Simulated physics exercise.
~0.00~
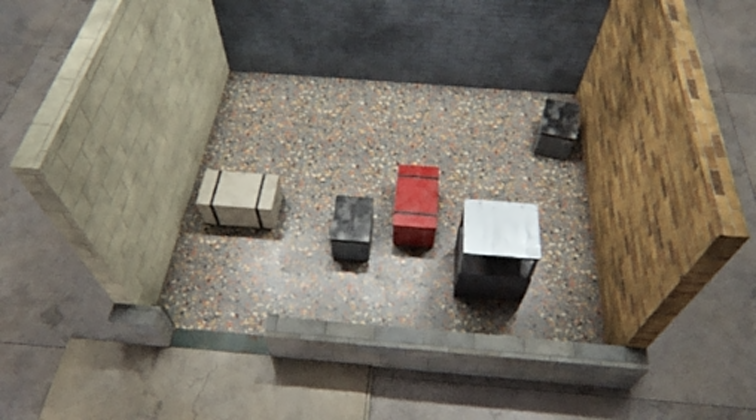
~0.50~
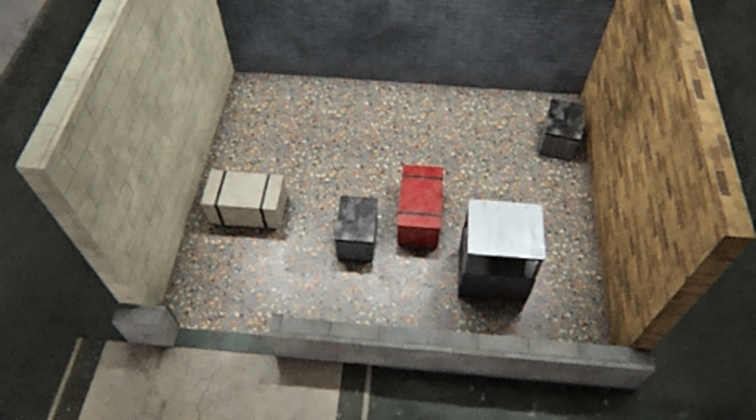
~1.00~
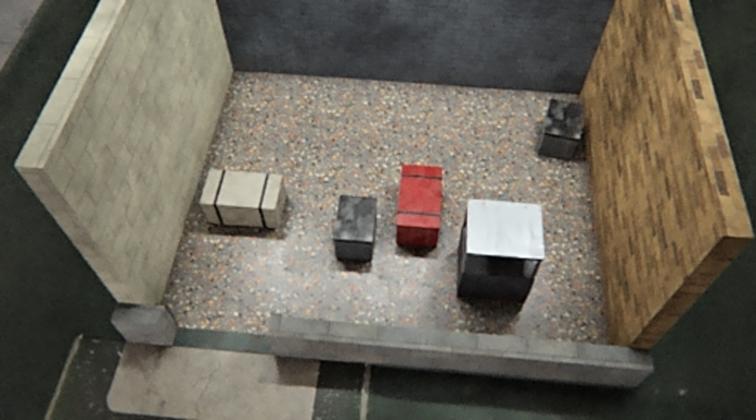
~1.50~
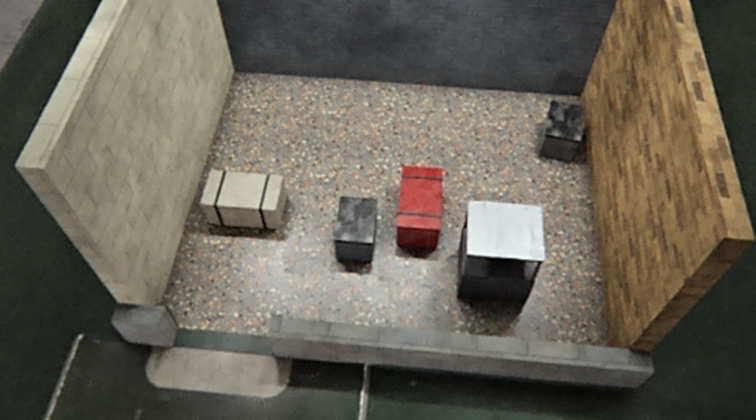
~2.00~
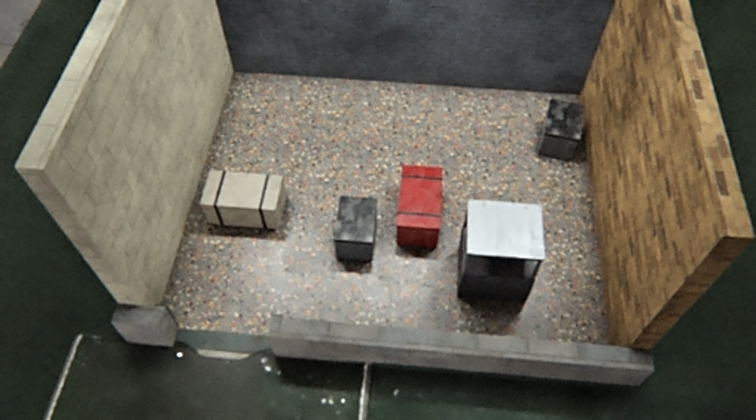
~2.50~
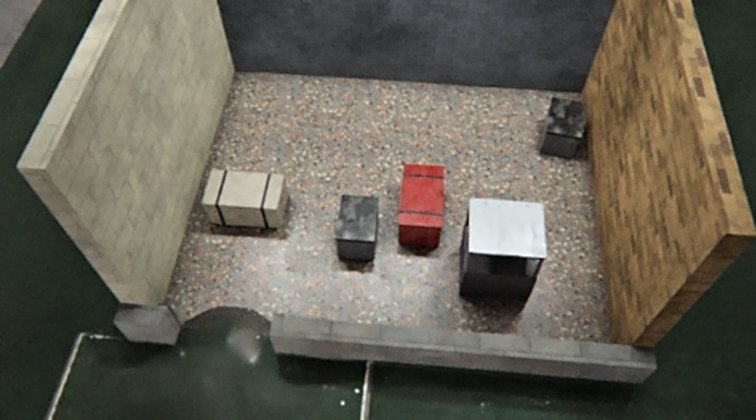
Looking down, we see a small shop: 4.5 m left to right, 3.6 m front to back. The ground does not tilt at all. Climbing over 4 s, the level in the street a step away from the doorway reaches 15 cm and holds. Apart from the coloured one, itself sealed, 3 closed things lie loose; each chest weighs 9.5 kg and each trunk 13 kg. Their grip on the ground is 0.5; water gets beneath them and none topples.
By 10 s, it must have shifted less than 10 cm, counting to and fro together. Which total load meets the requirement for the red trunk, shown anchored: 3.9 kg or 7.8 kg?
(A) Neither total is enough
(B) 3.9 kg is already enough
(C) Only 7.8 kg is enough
3.9 kg is already enough (B).
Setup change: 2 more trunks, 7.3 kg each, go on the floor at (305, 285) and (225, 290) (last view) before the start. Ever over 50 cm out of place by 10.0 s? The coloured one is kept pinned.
First one: Inside the limit; second one: Beyond the limit.
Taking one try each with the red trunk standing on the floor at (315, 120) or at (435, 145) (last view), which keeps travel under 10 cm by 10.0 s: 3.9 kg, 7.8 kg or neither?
In order, no load succeeds and no load succeeds.
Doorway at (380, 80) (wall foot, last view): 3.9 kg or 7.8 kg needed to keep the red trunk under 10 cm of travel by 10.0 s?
Short version: Neither mass is sufficient.
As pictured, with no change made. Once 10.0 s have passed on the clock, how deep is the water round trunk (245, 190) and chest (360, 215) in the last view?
6 and 3 cm.
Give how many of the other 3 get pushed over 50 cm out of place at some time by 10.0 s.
That comes to 1.
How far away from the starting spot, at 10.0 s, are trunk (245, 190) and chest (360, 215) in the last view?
Respectively 250 and 0 centimetres.
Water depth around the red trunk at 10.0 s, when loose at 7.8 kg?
1 cm, roughly.
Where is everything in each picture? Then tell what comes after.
In the first picture, the red trunk at (417, 195) rests on the ground; water covers 0.0 m2; 0 of 4 have shifted.
In the second picture, the red trunk at (421, 195) rests on the ground; 0.0 m2 under water; 0 of 4 have shifted.
In the third picture, the red trunk at (420, 195) rests on the ground; 0.0 m2 under water; 0 of 4 have shifted.
In the fourth picture, the red trunk at (421, 196) rests on the ground; water covers 0.0 m2; 0 of 4 have shifted.
In the fifth picture, the red trunk at (421, 196) rests on the ground; 0.0 m2 under water; 0 of 4 have shifted.
In the sixth picture, the red trunk at (422, 194) rests on the ground; water covers 0.2 m2; 0 of 4 have shifted.
After 3.5 s the red trunk would be 0 cm from its start with 3.9 kg and 0 cm from its start with 7.8 kg; 0 cm of water round it then.
After 4.5 s the red trunk would be 0 cm from its start with 3.9 kg and 0 cm from its start with 7.8 kg; 0 cm of water round it then.
After 7.0 s the red trunk would be 0 cm from its start with 3.9 kg and 0 cm from its start with 7.8 kg; 0 cm of water round it then.
After 10.0 s the red trunk would be 0 cm from its start with 3.9 kg and 0 cm from its start with 7.8 kg; 1 cm of water round it then.
